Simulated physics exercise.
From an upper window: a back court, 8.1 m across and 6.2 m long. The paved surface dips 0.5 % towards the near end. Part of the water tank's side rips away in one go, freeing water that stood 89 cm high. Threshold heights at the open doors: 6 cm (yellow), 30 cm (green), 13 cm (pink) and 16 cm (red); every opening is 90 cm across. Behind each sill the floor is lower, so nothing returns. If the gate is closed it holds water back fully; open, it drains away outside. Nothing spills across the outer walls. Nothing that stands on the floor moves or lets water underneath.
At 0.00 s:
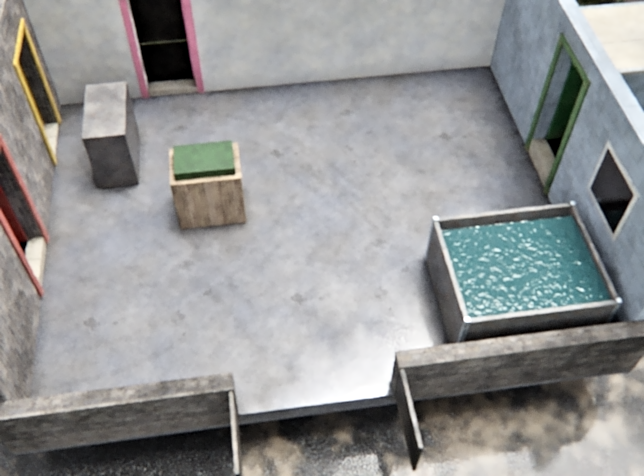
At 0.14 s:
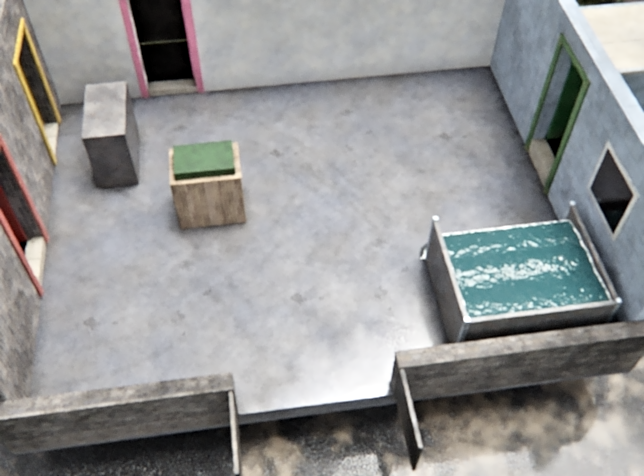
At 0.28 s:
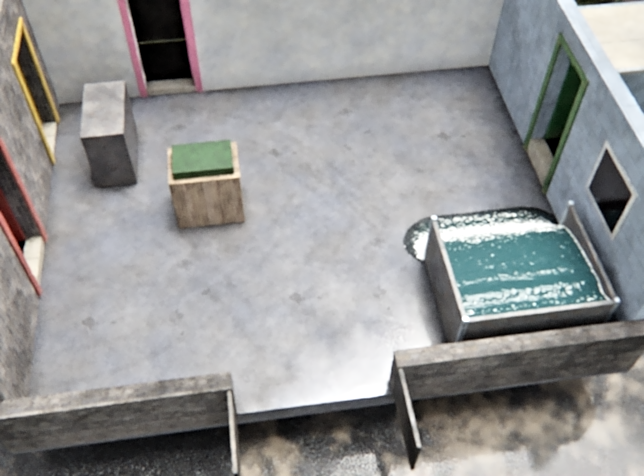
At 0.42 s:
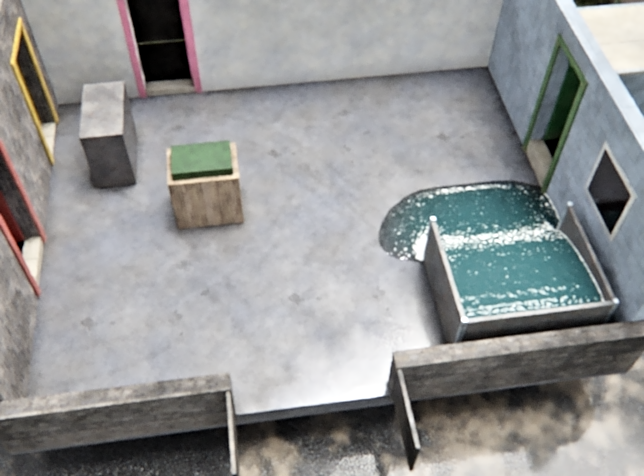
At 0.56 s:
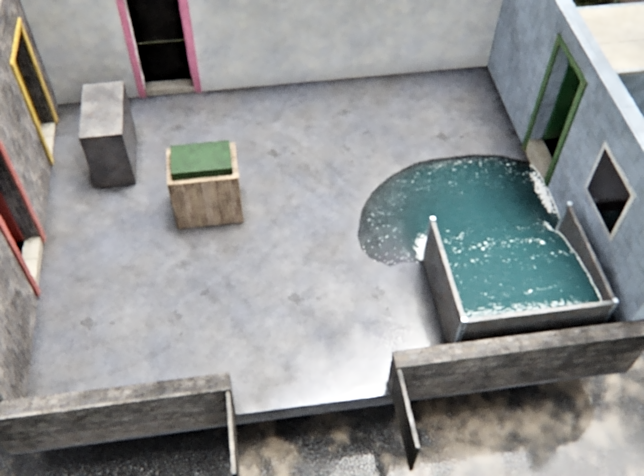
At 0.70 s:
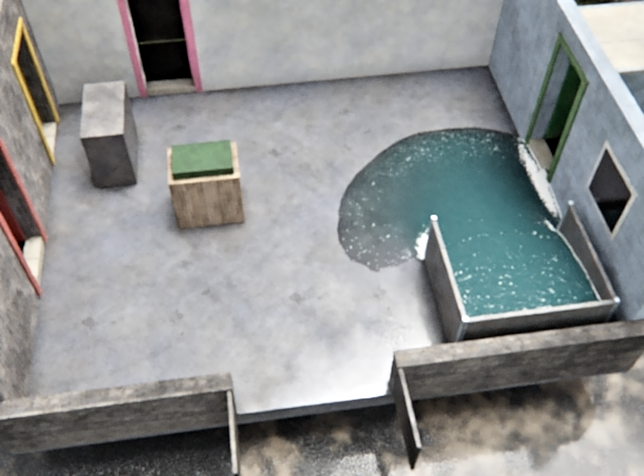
In this clip, the far side of a water tank in a walled court gives way, and teal water pours out, spreading across the grey paving in a widening rounded pool that reaches the wall beside the green-framed door.
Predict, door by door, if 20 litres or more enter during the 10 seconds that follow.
Within that time: At the yellow door it exceeds the limit; at the green door it stays under the limit; at the pink door it stays under the limit; at the red door it keeps below the limit.
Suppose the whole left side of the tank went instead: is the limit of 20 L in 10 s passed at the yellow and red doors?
Against that limit: Yellow past it, red past it.
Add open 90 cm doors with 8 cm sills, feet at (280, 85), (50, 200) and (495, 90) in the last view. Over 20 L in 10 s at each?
In that order: Past it, not over, over.
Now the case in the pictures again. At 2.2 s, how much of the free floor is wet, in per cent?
Near 40 per cent is wet.
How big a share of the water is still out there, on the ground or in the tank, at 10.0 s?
Some 90 per cent remains.
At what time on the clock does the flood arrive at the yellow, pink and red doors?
Yellow 3.6 s, pink 2.6 s, red 5.0 s.
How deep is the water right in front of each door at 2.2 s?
Depths in cm: Yellow 0, green 18, pink 0, red 0.
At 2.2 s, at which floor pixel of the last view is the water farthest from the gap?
Around (228, 93).
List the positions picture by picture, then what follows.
The water tank at (522, 262) is whole and still, 89 cm deep, in the first frame.
The front is at a hidden place, 1.1 m from the gap on the water tank's far side; 0.4 m2 of floor is under water; 89 cm left at the back of the water tank, in the second frame.
The front is at a hidden place, 1.3 m from the gap on the water tank's far side; 1.5 m2 of floor is under water; 83 cm left at the back of the water tank, in the third frame.
Water pours out on the water tank's far side and has run 1.7 m, to (388, 222); typically 14 cm deep outside, 76 cm at the water tank's back, in the fourth frame.
The front is at (528, 165), 2.1 m from the gap on the water tank's far side; 5.3 m2 of floor is under water; 74 cm left at the back of the water tank, in the fifth frame.
The front is at (478, 131), 2.7 m from the gap on the water tank's far side; 7.6 m2 of floor is under water; 67 cm left at the back of the water tank, in the sixth frame.
After 1.4 s water covers 35 % of the floor and is deepest (51 cm) near (464, 71); yellow door not reached, green door 22 cm at the sill, 0 L in, pink door not reached, red door not reached.
After 2.2 s water covers 40 % of the floor and is deepest (50 cm) near (473, 70); yellow door not reached, green door 18 cm at the sill, 0 L in, pink door not reached, red door not reached.
After 3.5 s water covers 50 % of the floor and is deepest (24 cm) near (475, 77); yellow door not reached, green door 10 cm at the sill, 0 L in, pink door 10 cm at the sill, 0 L in, red door not reached.
After 6.0 s water covers 85 % of the floor and is deepest (20 cm) near (70, 107); yellow door 13 cm at the sill, 102 L in, green door 9 cm at the sill, 0 L in, pink door 5 cm at the sill, 0 L in, red door 10 cm at the sill, 0 L in.
After 10.0 s water covers 95 % of the floor and is deepest (14 cm) near (55, 421); yellow door 9 cm at the sill, 163 L in, green door 4 cm at the sill, 0 L in, pink door 7 cm at the sill, 3 L in, red door 4 cm at the sill, 0 L in.
